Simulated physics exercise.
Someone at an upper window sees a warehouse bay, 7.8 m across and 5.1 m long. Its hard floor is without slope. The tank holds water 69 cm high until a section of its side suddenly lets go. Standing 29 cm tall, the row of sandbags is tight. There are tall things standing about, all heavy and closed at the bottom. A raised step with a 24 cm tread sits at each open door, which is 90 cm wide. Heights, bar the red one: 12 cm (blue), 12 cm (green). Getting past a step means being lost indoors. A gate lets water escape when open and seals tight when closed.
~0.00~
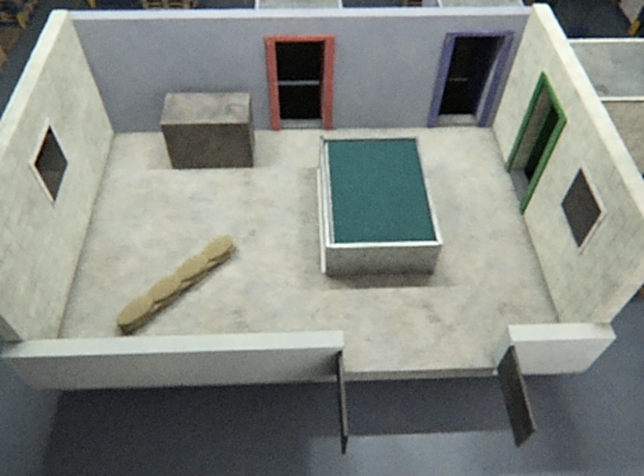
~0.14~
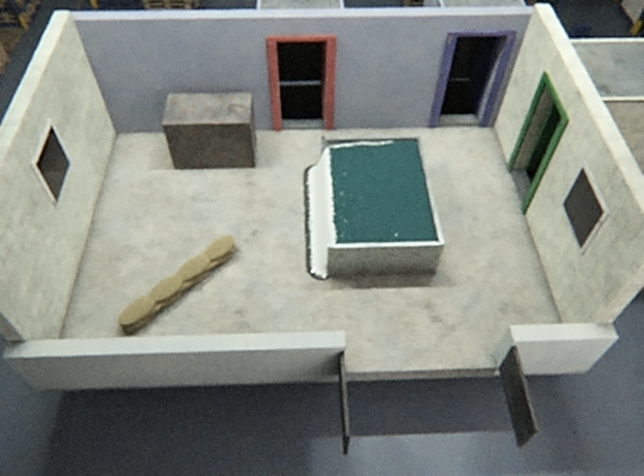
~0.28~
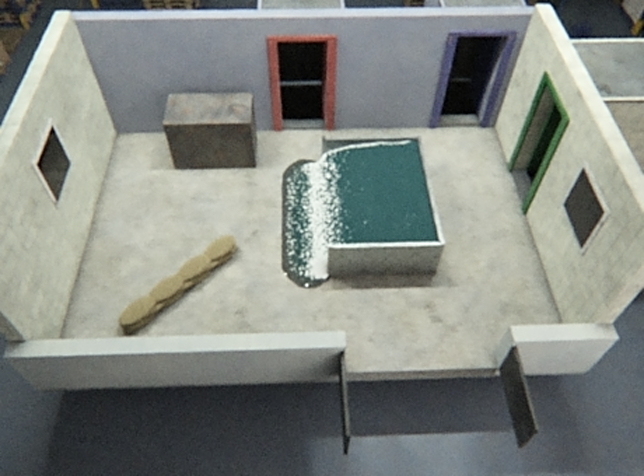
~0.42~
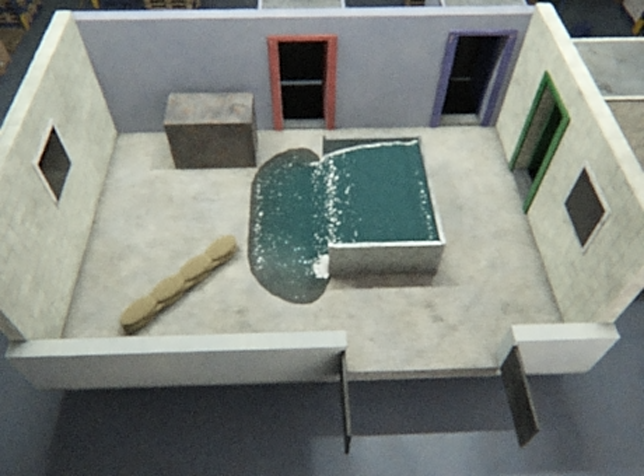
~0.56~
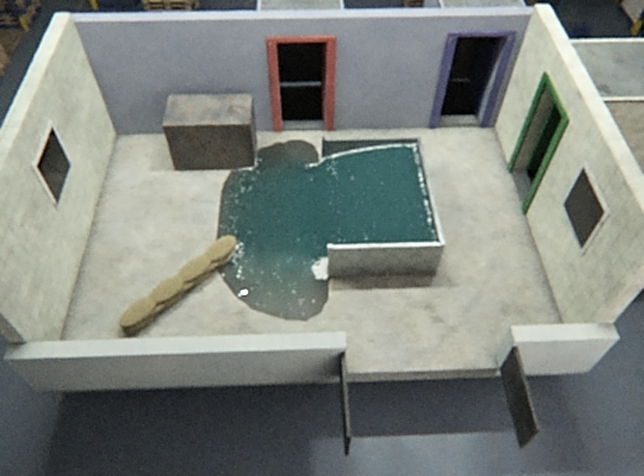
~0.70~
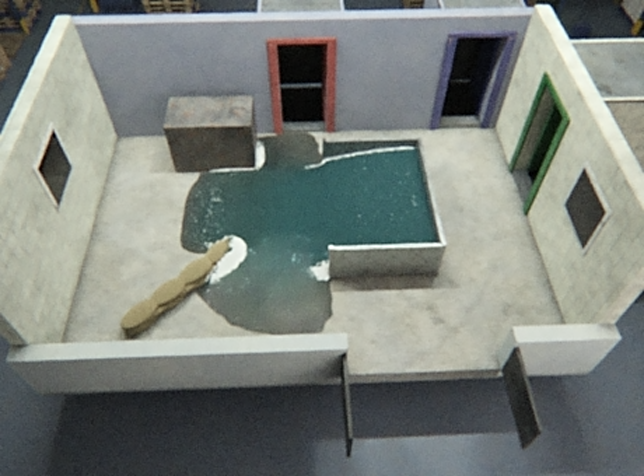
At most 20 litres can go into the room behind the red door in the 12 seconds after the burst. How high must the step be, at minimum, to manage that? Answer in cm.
At least 9 cm.
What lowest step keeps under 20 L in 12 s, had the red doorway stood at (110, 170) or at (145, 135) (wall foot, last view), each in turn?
27 and 29 cm.
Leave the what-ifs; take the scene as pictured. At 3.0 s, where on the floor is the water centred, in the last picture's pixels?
(211, 228) or so.
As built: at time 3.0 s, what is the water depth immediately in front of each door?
Blue door: 0 cm; red door: 7 cm; green door: 0 cm.
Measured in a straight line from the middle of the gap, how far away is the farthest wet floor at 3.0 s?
5.0 metres.
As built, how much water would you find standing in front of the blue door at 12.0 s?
It works out to about 5.5 centimetres deep.
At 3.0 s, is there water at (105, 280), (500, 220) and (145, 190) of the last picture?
Okay, in order that's got wet, stayed dry and finally got wet.
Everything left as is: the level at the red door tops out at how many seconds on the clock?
Around 7.0 seconds.
After 1.4 s water covers 40 % of the floor, deepest (38 cm) near (95, 220); 7 cm at the red door, 0 litres in over its 7 cm step.
After 3.0 s water covers 60 % of the floor, deepest (40 cm) near (117, 139); 7 cm at the red door, 3 litres in over its 7 cm step.
After 12.0 s water covers 95 % of the floor, deepest (12 cm) near (268, 135); 8 cm at the red door, 40 litres in over its 7 cm step.
At the red door as built, the water arrived by 0.8 s and peaked near 15 cm at 6.8 s.
Run again over the same 12 s with other heights there, 29 litres in over 8 cm, 8 litres over 11.5 cm. The limit of 20 litres is kept from about 9 cm up.
